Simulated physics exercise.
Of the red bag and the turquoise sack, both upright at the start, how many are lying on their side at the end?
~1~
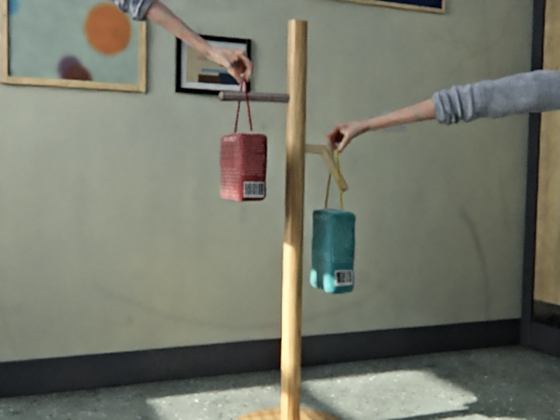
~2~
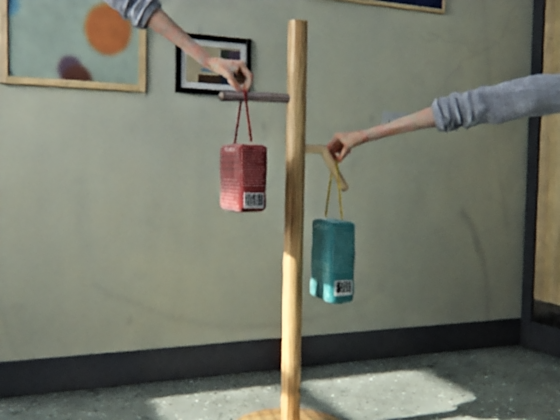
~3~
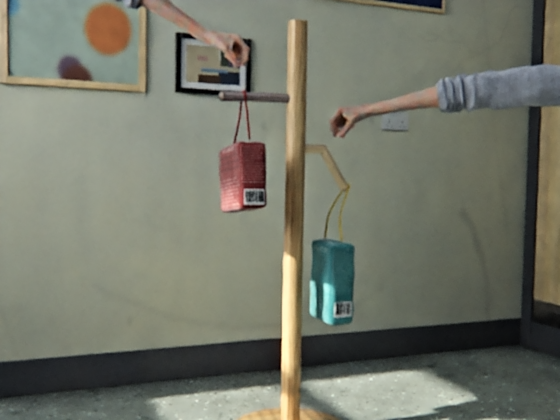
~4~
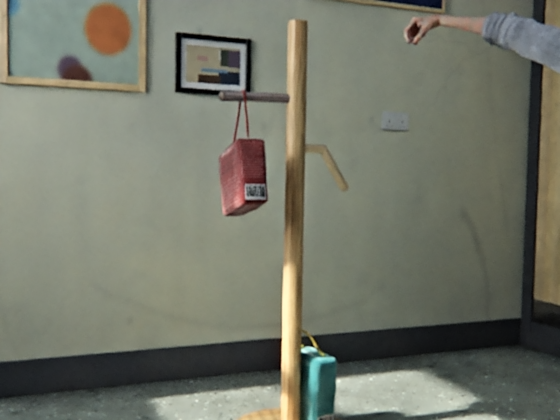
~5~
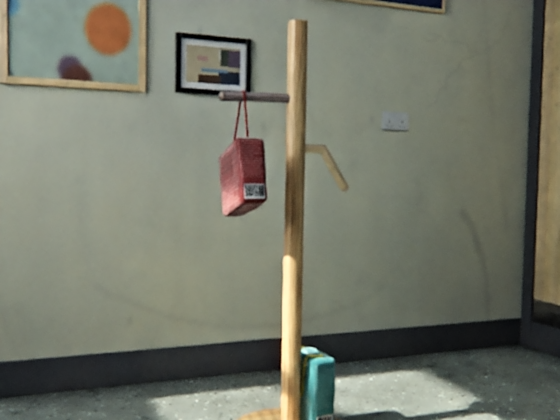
Neither of them is lying on its side. The red bag still hangs from its peg, and the turquoise sack stands upright on the floor.
